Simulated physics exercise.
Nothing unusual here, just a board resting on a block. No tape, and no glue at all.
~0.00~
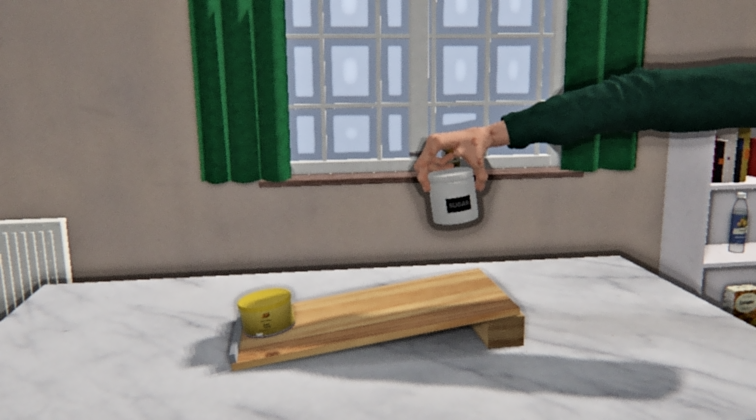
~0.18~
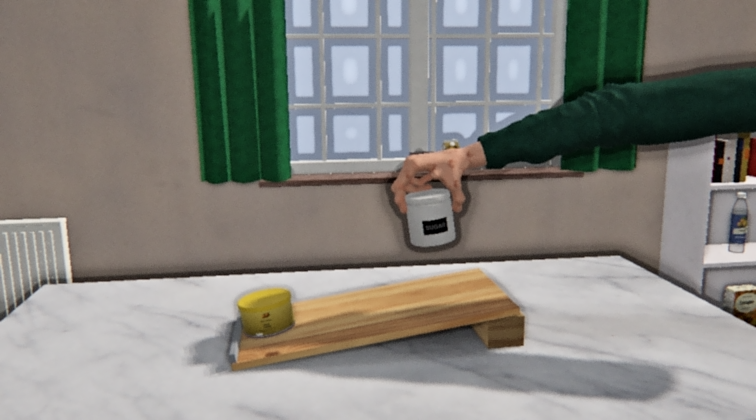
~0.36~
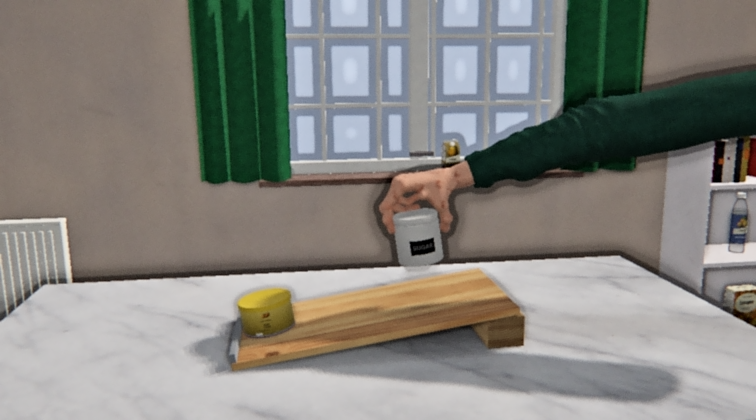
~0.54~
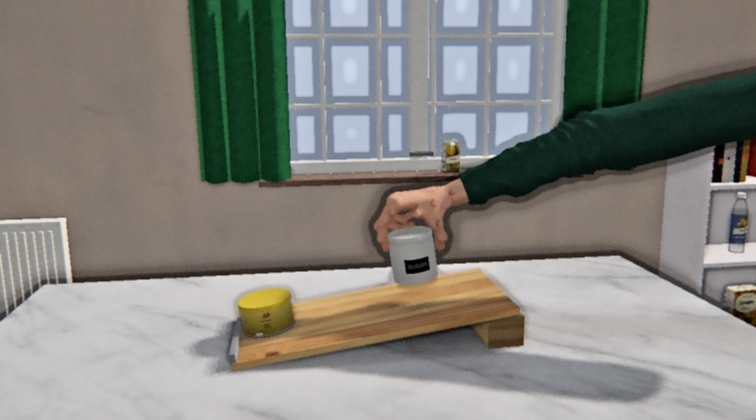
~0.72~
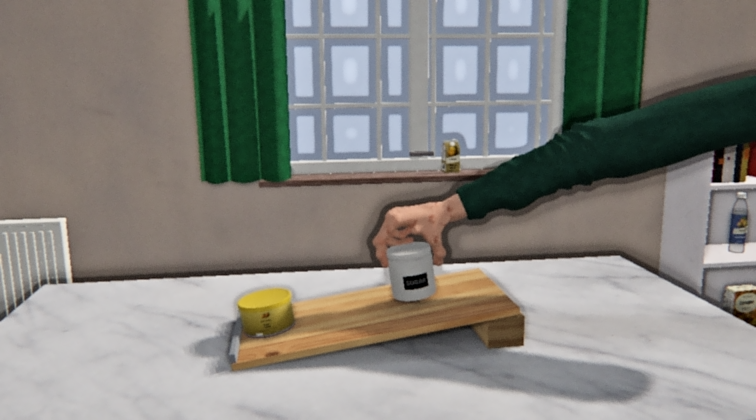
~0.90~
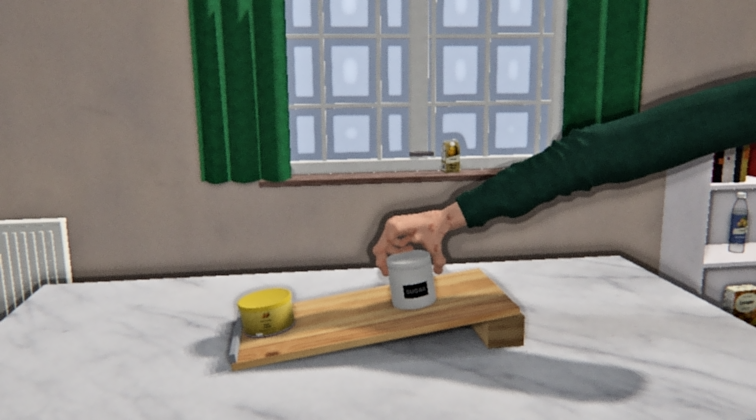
We see a hand in a green sleeve lower a white jar onto a sloping wooden board propped on a block, moving it slightly left on the way down, while a yellow tub stays still at the board's lower left end.
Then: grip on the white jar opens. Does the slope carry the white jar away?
Result: No motion.
Around 1.10 s, nothing moves.
Around 1.30 s, white jar resting near (411, 279).
Finally (1.9 s), both still in place. Final places as the last picture's camera would see them, white jar near (411, 279). The white jar keeps its place.
